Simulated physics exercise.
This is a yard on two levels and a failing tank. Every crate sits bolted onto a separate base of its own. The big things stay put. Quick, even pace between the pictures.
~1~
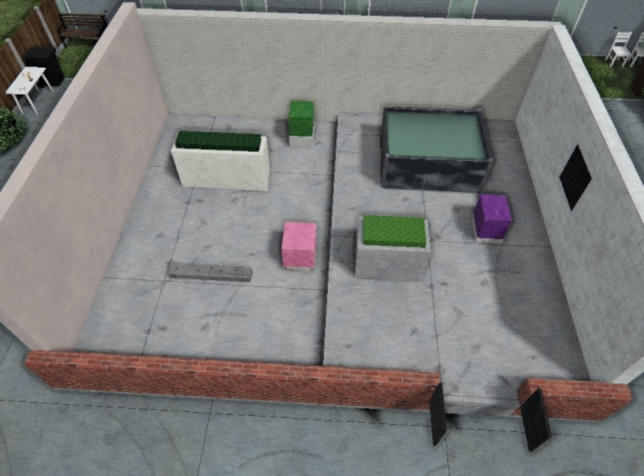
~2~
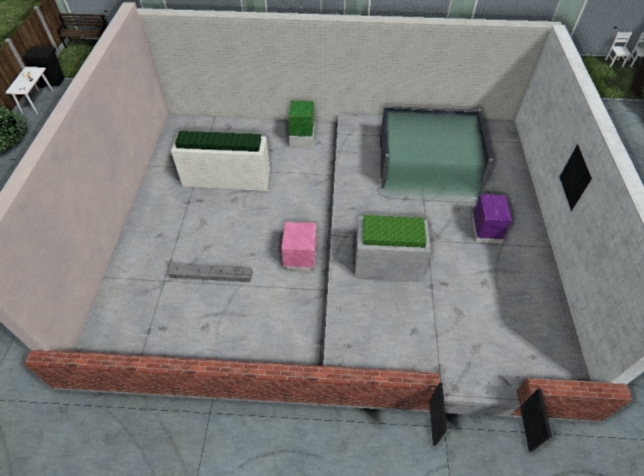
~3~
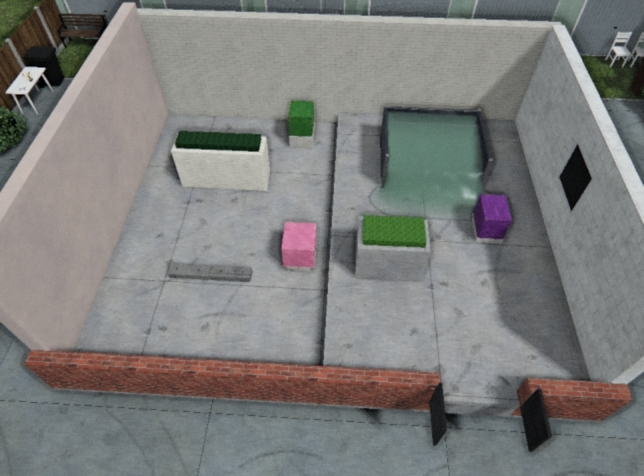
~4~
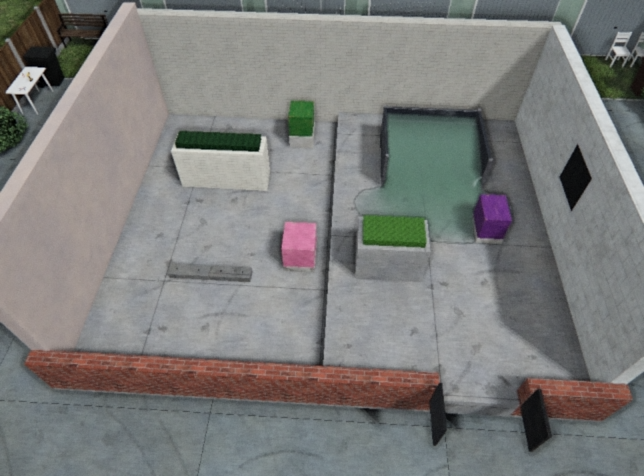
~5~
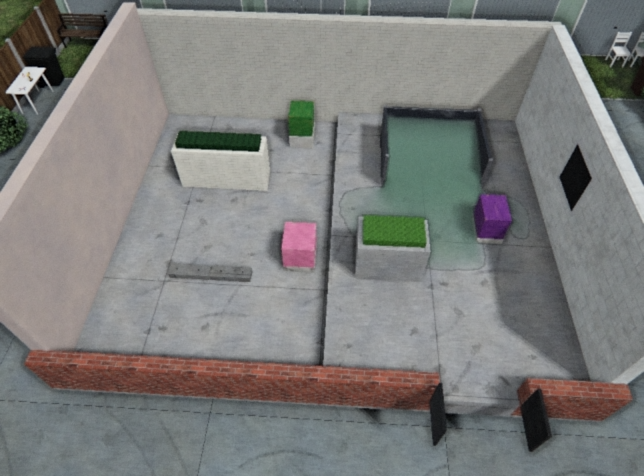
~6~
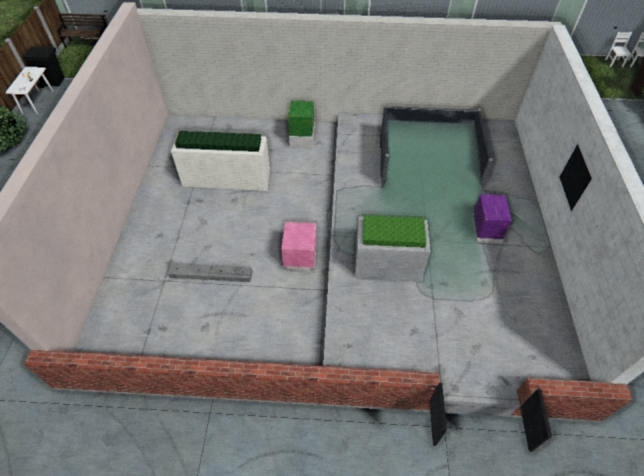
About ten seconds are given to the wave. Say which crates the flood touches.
The green crate will be spared. The pink crate will be hit by the water. The purple crate will be hit by the water.
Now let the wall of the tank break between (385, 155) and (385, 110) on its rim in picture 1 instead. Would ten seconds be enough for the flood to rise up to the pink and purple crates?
Well, the pink crate gets reached, and the purple crate is never reached as well.
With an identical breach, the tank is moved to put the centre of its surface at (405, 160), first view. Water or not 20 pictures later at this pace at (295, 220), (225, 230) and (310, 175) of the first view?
As listed: Under water, flooded, dry.
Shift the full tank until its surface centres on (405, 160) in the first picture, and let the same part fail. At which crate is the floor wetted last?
It is the green-painted one.
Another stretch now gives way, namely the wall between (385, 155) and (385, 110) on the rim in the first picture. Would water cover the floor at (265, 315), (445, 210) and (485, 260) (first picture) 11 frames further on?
One by one, they turn out not soaked, not soaked and not soaked.
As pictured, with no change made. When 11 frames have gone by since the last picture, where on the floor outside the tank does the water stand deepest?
I'd go with (585, 394) as the deepest place.
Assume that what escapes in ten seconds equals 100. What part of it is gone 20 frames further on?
About 60 %.
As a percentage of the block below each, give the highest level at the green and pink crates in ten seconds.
In order: 10% and 190%.
A moment on, water covers 25 % of the floor; the green crate not reached, the pink crate water round its plinth, the purple crate water round its plinth.
Next, water covers 40 % of the floor; the green crate not reached, the pink crate water round its plinth, the purple crate water round its plinth.
Then, water covers 60 % of the floor; the green crate water round its plinth, the pink crate water round its plinth, the purple crate water round its plinth.
Later, water covers 80 % of the floor; the green crate water round its plinth, the pink crate water round its plinth, the purple crate water round its plinth.
In the end, water covers 90 % of the floor; the green crate stayed above the water, the pink crate was topped, the purple crate was topped.
